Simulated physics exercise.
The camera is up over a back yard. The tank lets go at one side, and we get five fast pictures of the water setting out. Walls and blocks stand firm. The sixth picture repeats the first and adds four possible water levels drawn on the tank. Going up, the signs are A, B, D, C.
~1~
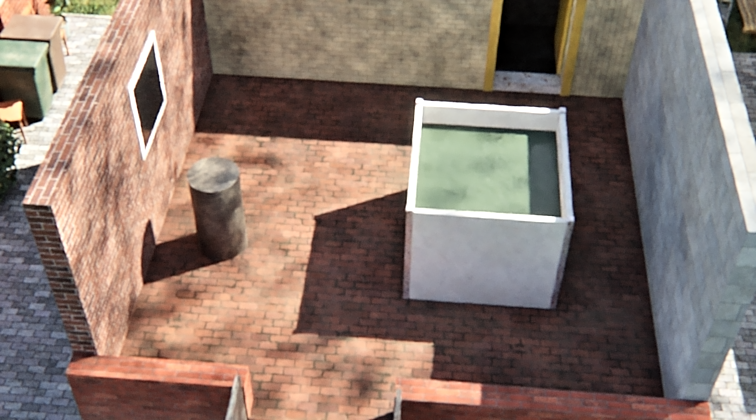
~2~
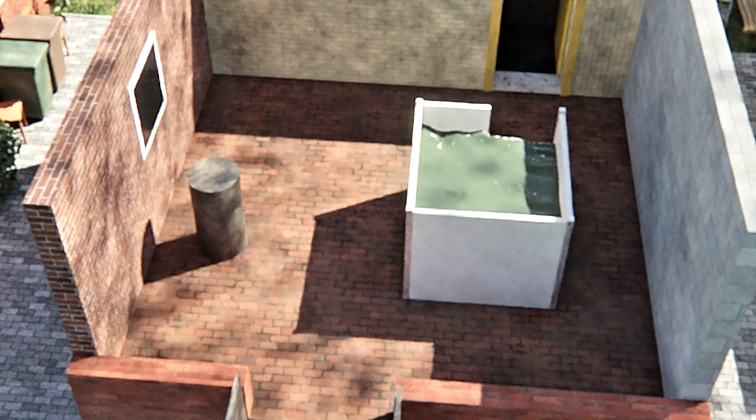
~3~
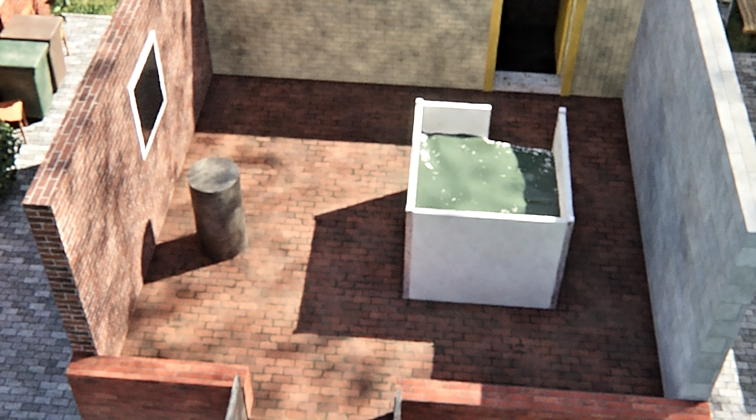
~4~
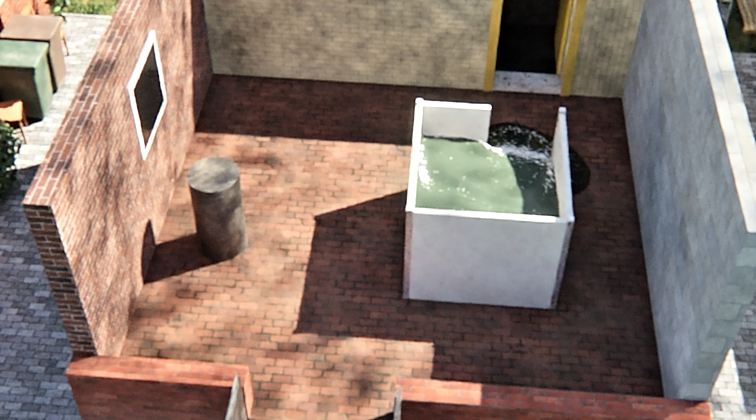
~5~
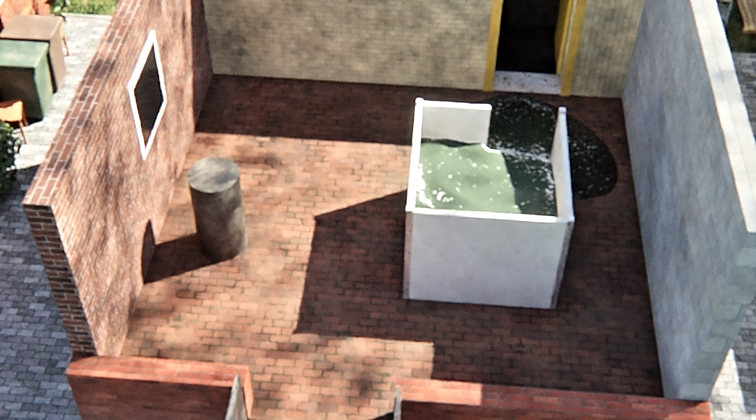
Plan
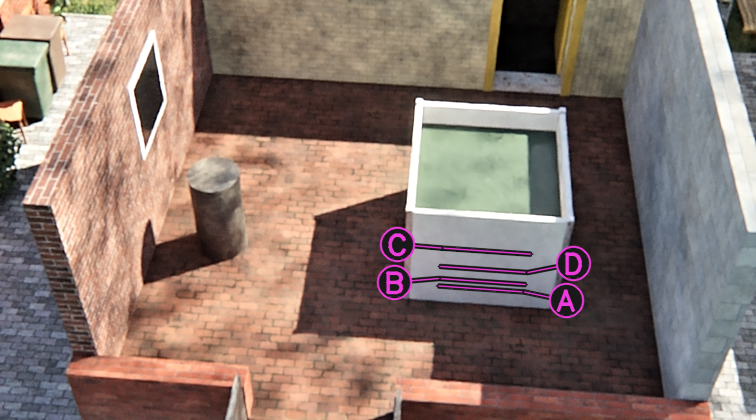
Green water in a white, square-sided tank lies still, then stirs and foams as part of the tank's back wall disappears, and a dark sheet of it spreads over the paving behind. The unmoving camera looks down on a brick-paved back yard. A grey cylinder stands left near a red brick wall with a white-framed window, a yellow-framed doorway behind, a pale grey wall right.
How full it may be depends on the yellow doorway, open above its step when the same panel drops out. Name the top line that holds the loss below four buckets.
Go for B.
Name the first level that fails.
That is level D.
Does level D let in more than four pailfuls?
Yes, it does.
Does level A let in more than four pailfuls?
No, not at all.
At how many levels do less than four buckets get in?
Two.
On the marked copy, A at (481, 288); B at (482, 281); C at (486, 251); D at (483, 269); from the bottom up A, B, D, C.
For level A, nothing gets over.
For level B, a bucket or two gets in.
For level C, dozens of bucketfuls pour in.
For level D, about 13 bucketfuls get in.
